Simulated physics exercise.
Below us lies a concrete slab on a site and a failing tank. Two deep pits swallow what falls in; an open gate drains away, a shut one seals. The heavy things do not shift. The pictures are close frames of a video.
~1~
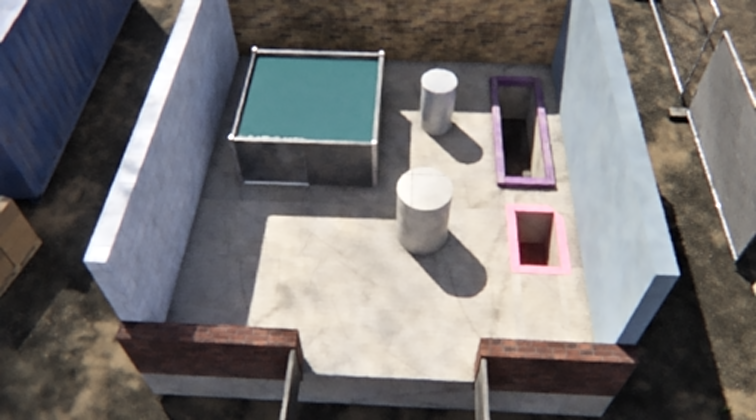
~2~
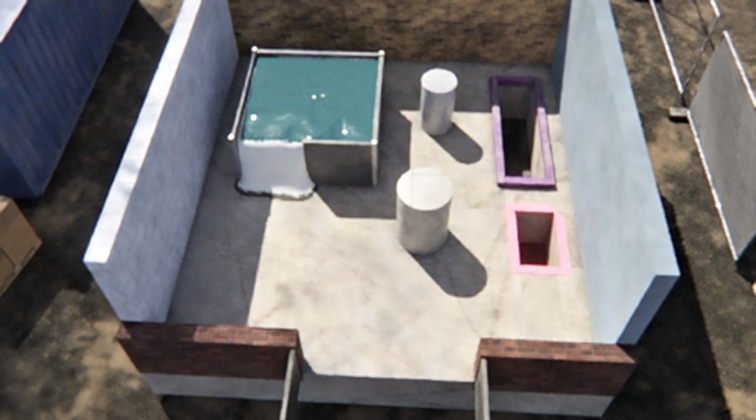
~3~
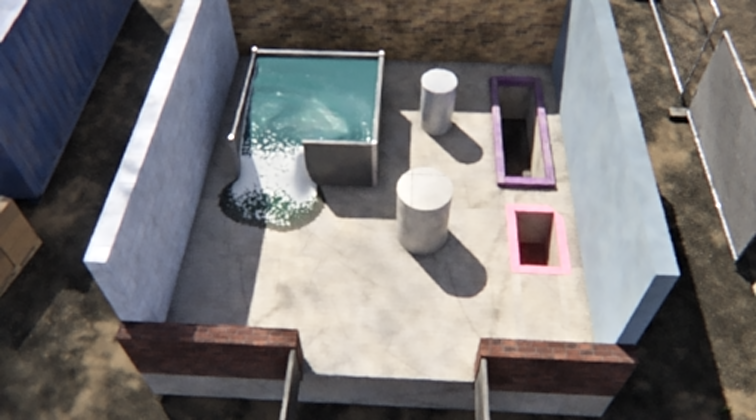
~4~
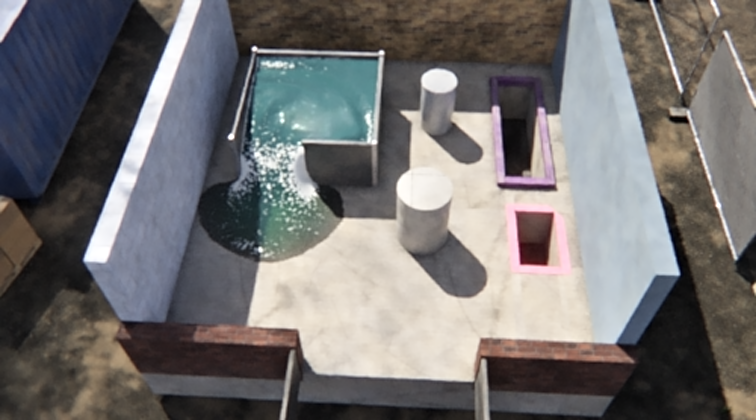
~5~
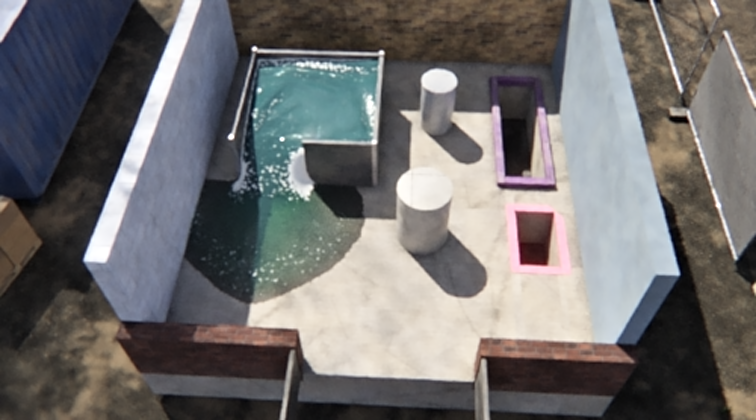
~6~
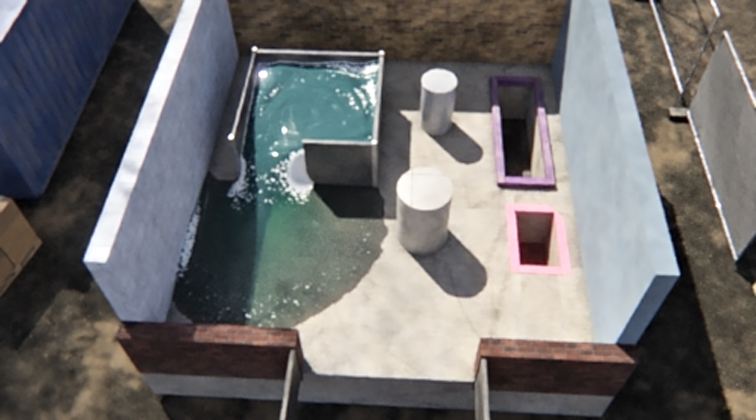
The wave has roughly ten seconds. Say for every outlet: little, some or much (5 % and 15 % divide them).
One by one: The gate takes above 15 %; the purple pit takes not even 5 %; the pink pit takes above 15 %.
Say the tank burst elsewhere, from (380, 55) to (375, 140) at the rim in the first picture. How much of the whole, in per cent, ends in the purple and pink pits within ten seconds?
Parts in a hundred: Purple 30, pink 30.
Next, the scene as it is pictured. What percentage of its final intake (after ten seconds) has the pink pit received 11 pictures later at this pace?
Some 0 per cent.
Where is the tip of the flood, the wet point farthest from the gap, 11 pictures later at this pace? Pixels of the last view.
At about (502, 365).
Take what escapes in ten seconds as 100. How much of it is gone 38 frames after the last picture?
Some 60 per cent.
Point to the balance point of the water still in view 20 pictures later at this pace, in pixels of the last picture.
Roughly at (307, 219).
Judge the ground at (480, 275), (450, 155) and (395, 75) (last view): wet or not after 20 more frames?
One after the other: Awash, free of water, no water.
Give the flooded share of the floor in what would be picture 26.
Roughly 55 per cent.
A moment on, water covers 35 % of the floor; the gate 1 %, the purple pit 0 %, the pink pit 0 %.
Next, water covers 40 % of the floor; the gate 5 %, the purple pit 0 %, the pink pit 0 %.
Then, water covers 55 % of the floor; the gate 11 %, the purple pit 0 %, the pink pit 0 %.
Later, water covers 70 % of the floor; the gate 19 %, the purple pit 0 %, the pink pit 9 %.
In the end, water covers 90 % of the floor; the gate 29 %, the purple pit 0 %, the pink pit 21 %.
